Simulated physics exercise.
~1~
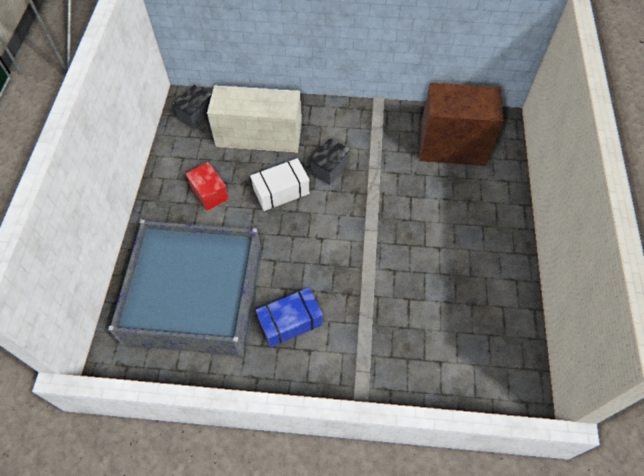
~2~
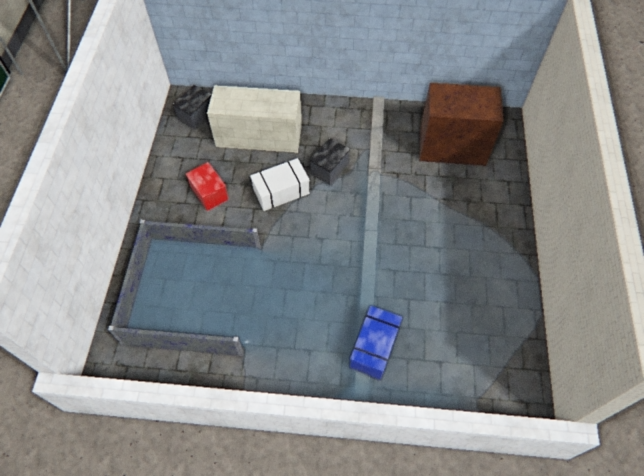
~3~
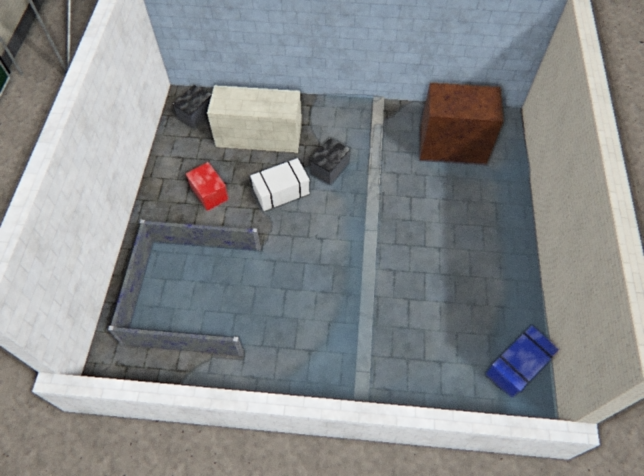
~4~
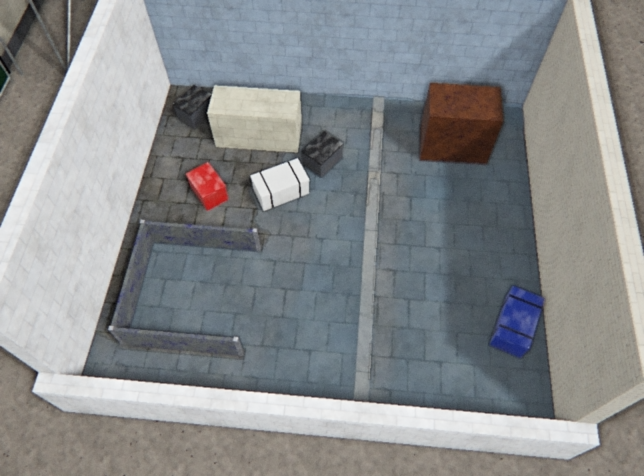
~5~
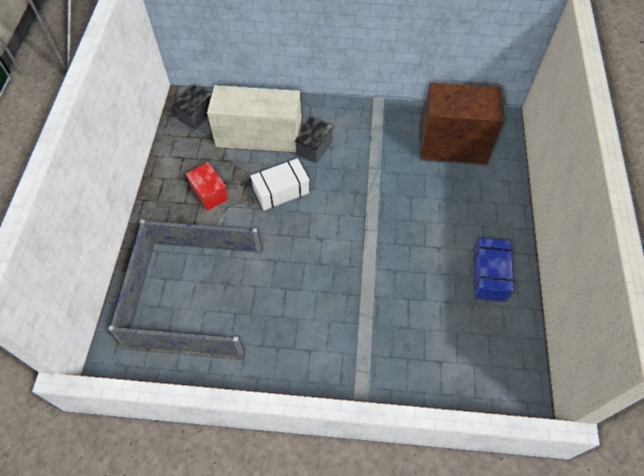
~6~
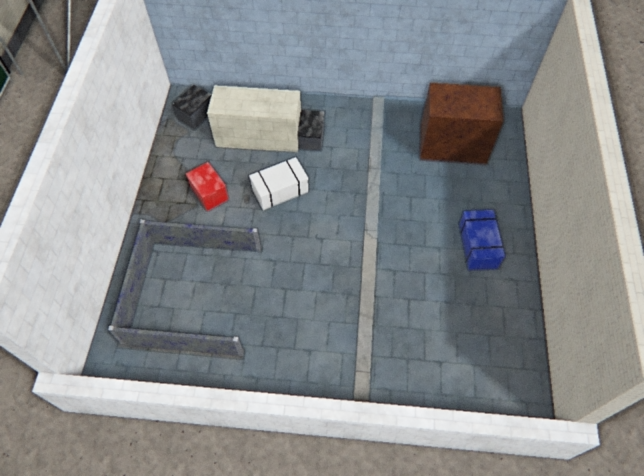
A tank spills water across a walled pad, carrying the blue trunk right, then farther back.
